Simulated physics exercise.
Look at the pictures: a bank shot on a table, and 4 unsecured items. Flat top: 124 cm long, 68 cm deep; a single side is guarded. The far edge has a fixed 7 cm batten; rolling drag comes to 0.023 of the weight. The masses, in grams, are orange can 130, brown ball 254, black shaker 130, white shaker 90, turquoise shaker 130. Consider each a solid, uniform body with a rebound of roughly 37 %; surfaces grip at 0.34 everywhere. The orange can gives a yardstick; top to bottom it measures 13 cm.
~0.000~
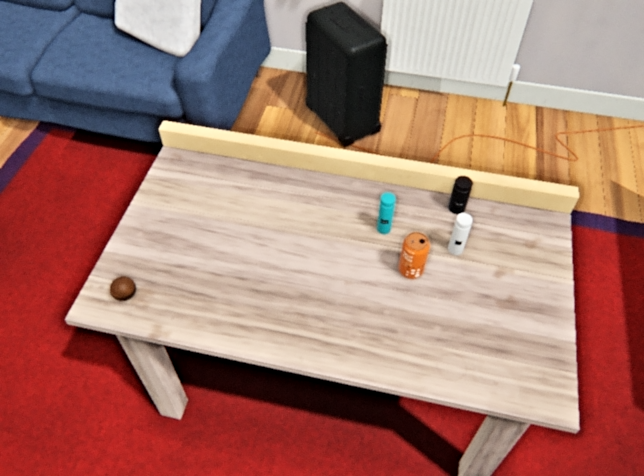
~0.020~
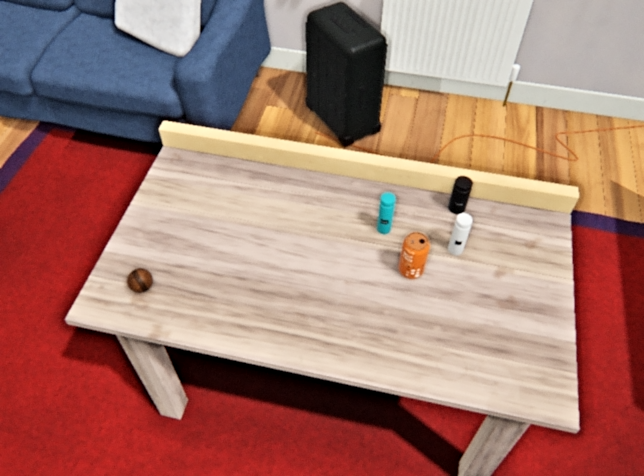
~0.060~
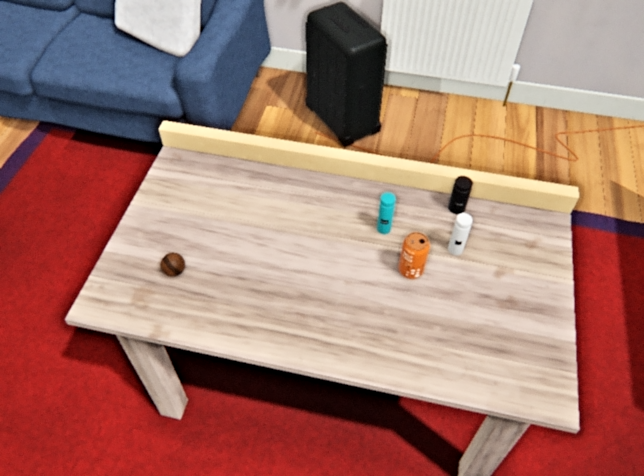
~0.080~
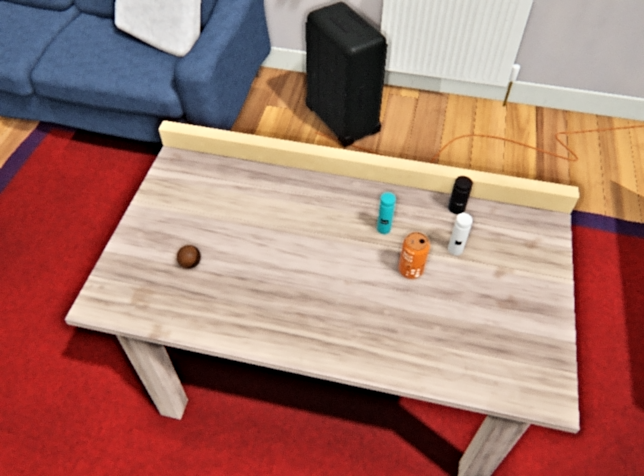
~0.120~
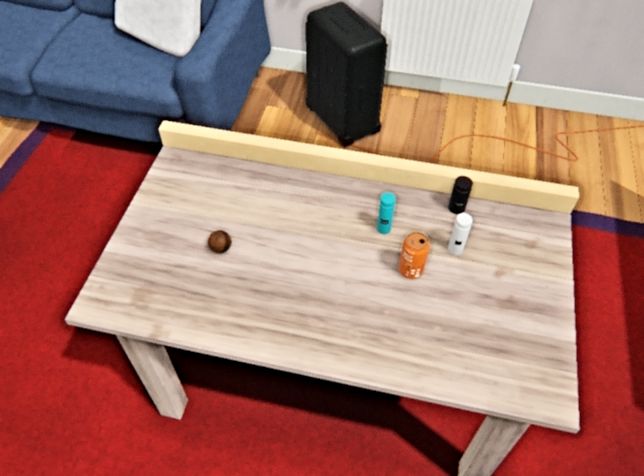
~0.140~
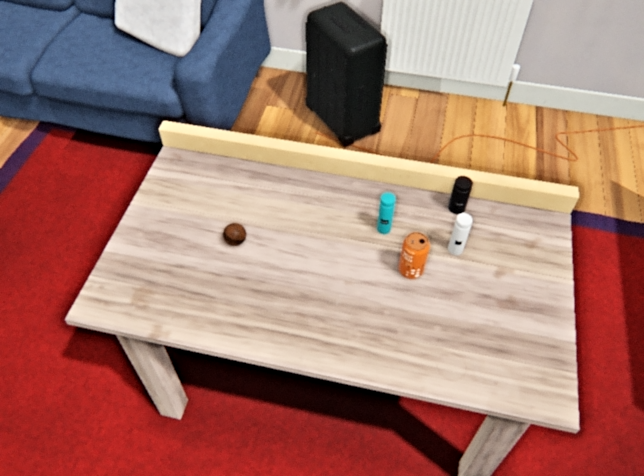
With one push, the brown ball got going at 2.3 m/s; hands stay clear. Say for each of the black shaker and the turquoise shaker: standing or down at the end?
Black shaker: Standing, turquoise shaker: Standing.
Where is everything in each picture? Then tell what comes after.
Brown ball (123, 289); black shaker (460, 195); turquoise shaker (386, 214), in the first frame.
Brown ball (140, 281); orange can (414, 256), in the second frame.
Brown ball (173, 264); orange can (414, 257), in the third frame.
Brown ball (189, 257); orange can (414, 257), in the fourth frame.
Brown ball (220, 242); orange can (414, 256), in the fifth frame.
Brown ball (235, 234); black shaker (460, 195); turquoise shaker (386, 214), in the sixth frame.
By 0.44 s, brown ball near (400, 203).
By 0.84 s, brown ball near (575, 264).
By 1.24 s, things are still on the move.
When it is over (1.4 s), all 4 within 4 cm of the start. End places, in pixels of the last picture, black shaker near (460, 195), turquoise shaker near (386, 214).
